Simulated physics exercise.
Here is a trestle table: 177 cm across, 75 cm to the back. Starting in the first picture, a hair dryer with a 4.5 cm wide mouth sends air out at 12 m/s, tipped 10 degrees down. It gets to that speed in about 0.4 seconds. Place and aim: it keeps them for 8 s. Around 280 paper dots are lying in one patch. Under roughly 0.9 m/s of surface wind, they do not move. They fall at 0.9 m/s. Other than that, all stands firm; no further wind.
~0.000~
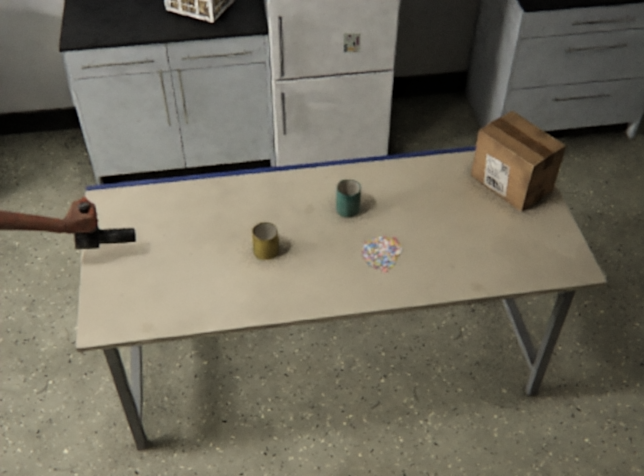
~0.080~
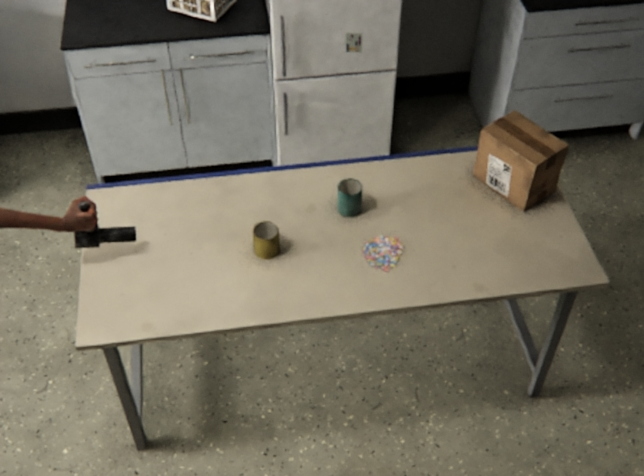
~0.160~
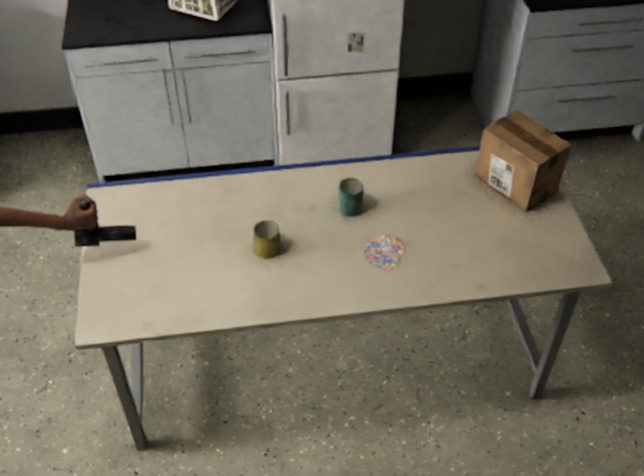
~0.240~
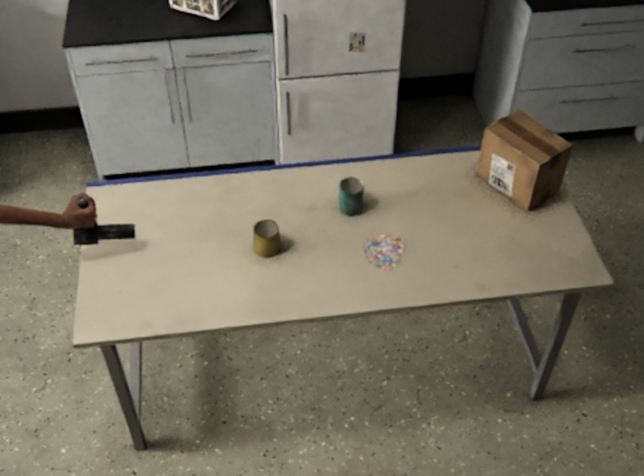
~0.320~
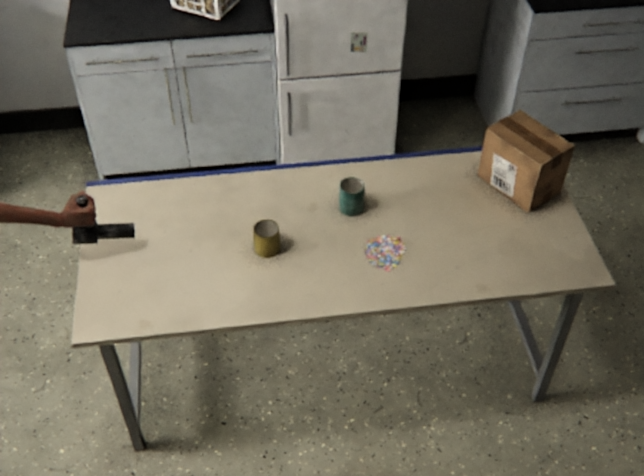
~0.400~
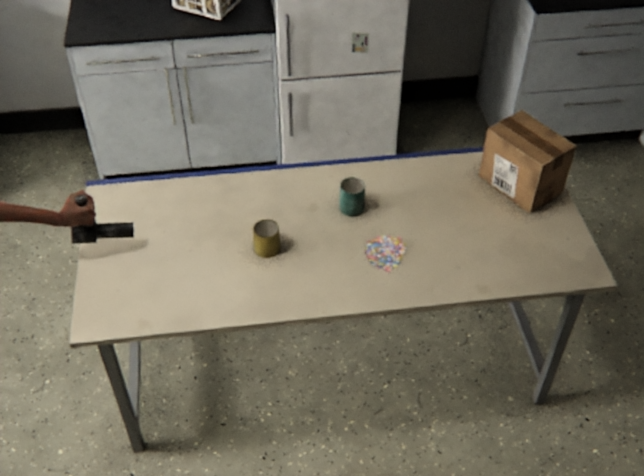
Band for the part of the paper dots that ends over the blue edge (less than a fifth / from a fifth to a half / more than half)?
Band: Not even a fifth.
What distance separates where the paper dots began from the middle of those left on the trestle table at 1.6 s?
Around 5 cm from the start.
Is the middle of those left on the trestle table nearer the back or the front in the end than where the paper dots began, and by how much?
Net drift is to the fore by close to 5 cm.
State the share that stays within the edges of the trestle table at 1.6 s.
Some 90 percent are still there.
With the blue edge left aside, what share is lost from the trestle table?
It comes out at some 30 %.
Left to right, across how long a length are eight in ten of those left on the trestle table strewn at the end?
50 cm, give or take.
After 1.6 s, 0 % are over the blue edge; the middle of those still in play is near (395, 256); 16 % have settled or left.
After 2.6 s, 0 % are over the blue edge; the middle of those still in play is near (394, 259); 35 % have settled or left.
After 4.4 s, 0 % are over the blue edge; the middle of those still in play is near (398, 261); 46 % have settled or left.
After 8.0 s, at the end, 0 % are over the blue edge; the middle of those still in play is near (398, 261).
